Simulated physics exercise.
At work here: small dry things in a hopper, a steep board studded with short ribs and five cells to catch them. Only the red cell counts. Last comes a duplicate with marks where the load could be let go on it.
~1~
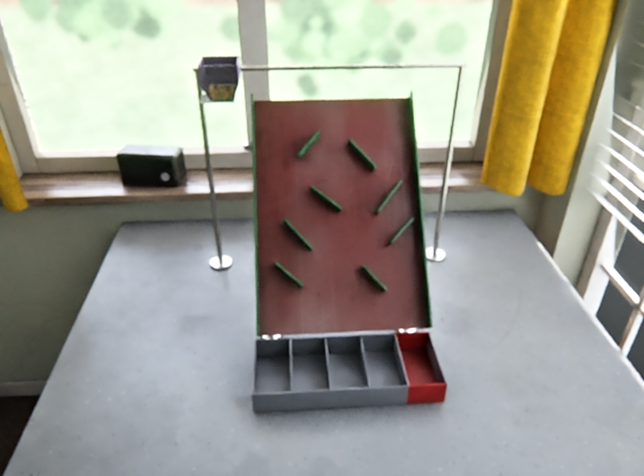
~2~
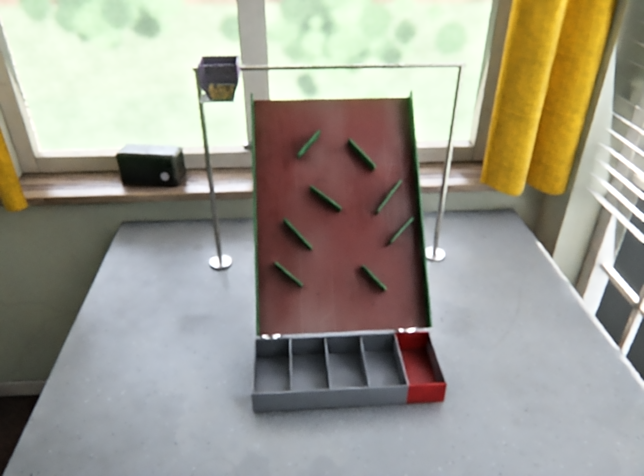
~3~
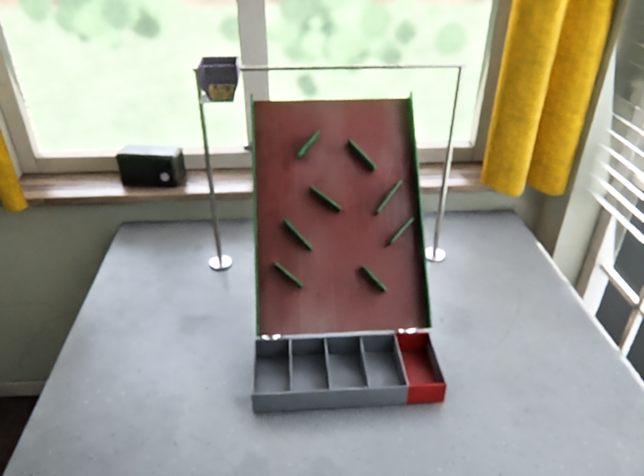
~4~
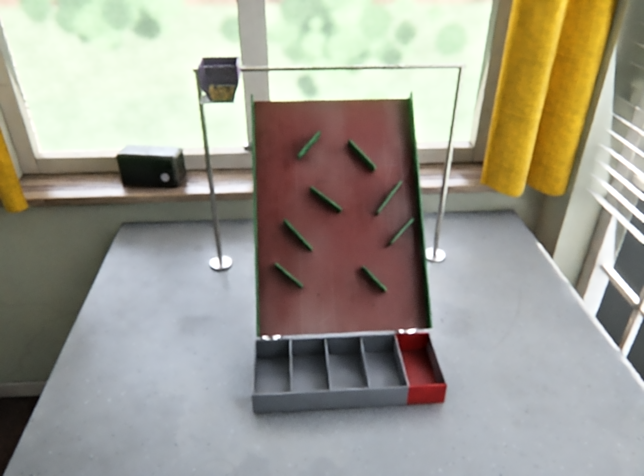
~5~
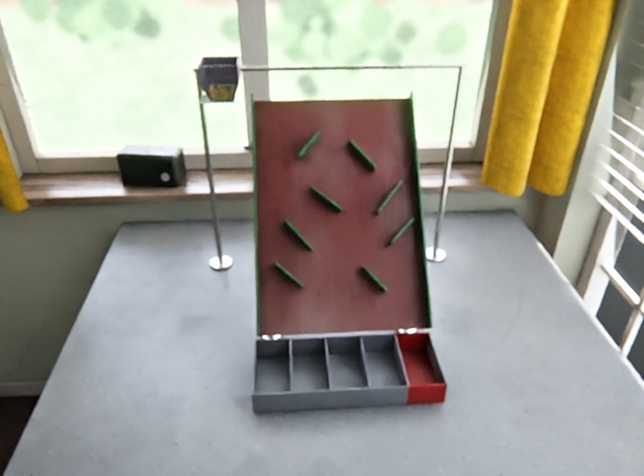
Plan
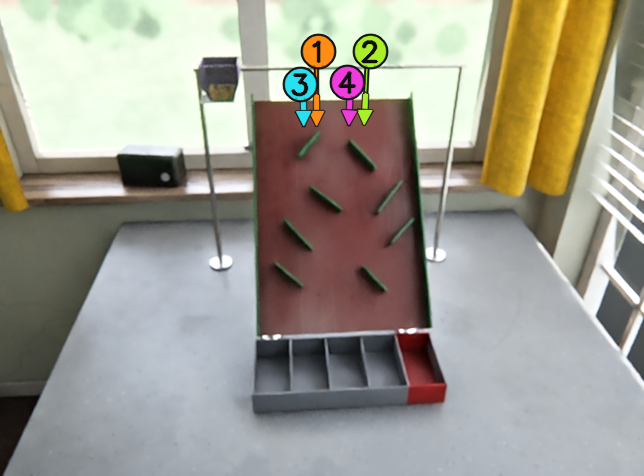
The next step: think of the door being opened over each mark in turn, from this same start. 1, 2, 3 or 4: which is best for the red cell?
Mark 4.
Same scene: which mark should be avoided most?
That would be 3.
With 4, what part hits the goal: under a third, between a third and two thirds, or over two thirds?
Between a third and two thirds.
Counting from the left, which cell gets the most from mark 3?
The first.
On the marked copy, mark 1 meets the board at (316, 120); mark 2 meets the board at (364, 119); mark 3 meets the board at (303, 120); mark 4 meets the board at (349, 119).
With 1, about a quarter in the red cell, about two thirds in other cells, a stray few held on the board, a stray few outside the box.
With 2, about a quarter in the red cell, about two thirds in other cells.
With 3, none in the red cell, nearly all in other cells.
With 4, about half in the red cell, about half in other cells.
